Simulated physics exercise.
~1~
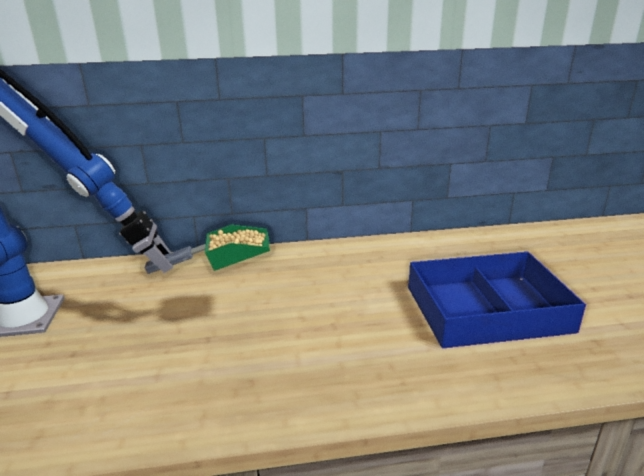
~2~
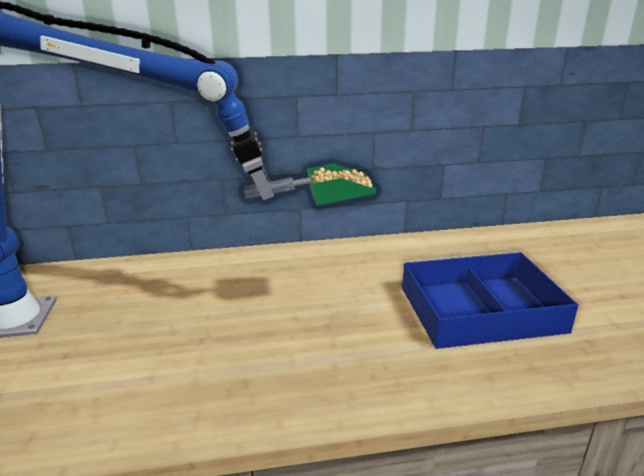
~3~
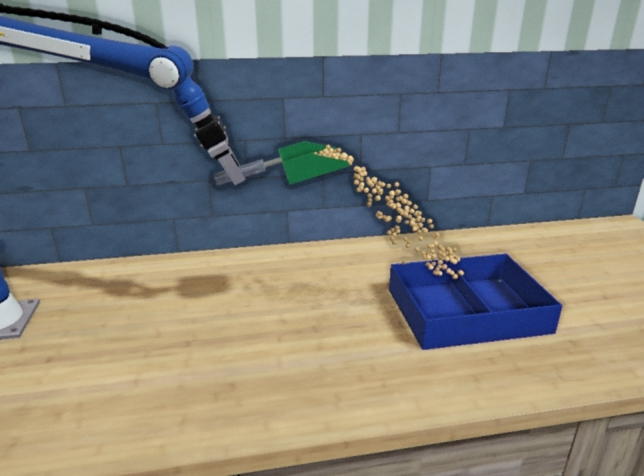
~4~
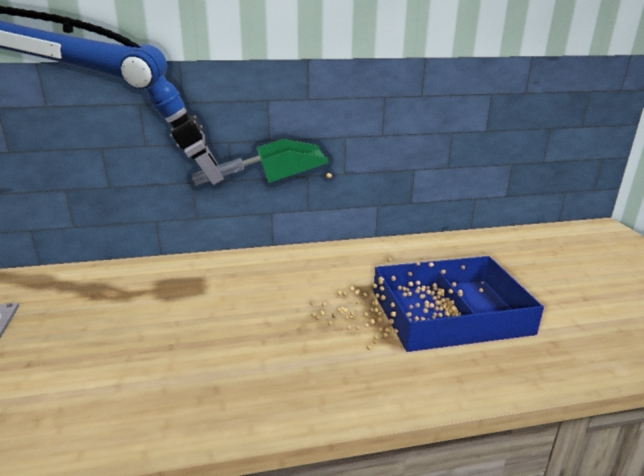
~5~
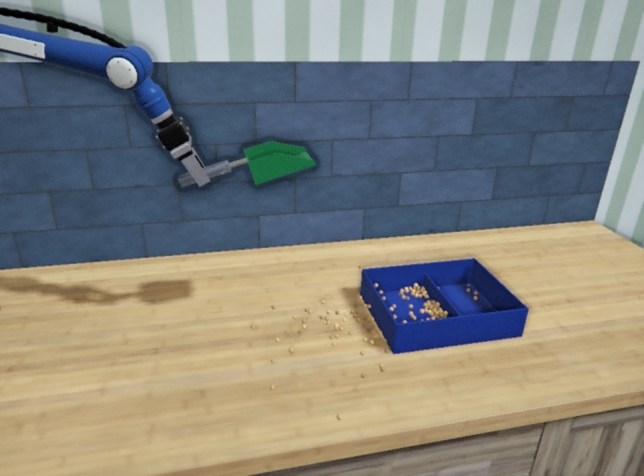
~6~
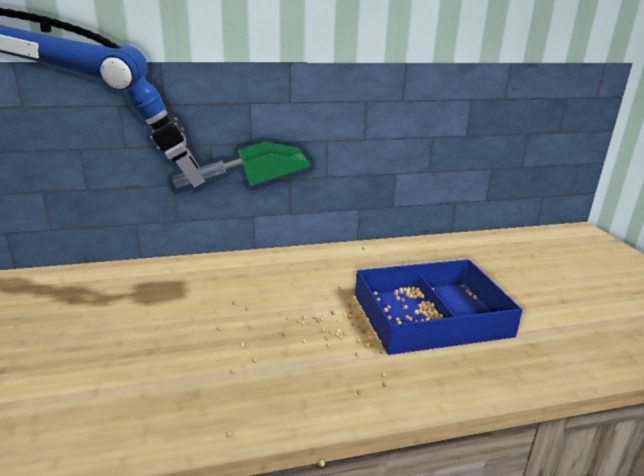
At the start, a blue robot arm on the left holds a green scoop heaped with dried chickpeas just above a wooden counter, with a divided blue bin to the right. The arm lifts the scoop and carries it right, toward the bin. It then draws back to the left, and the chickpeas stream off the front of the scoop toward the bin. Many drop into the near, left part, while others scatter over the counter beside it. The arm holds still with the scoop raised, leaving a small pile in the left part, only a few in the right part, and stray chickpeas on the counter.
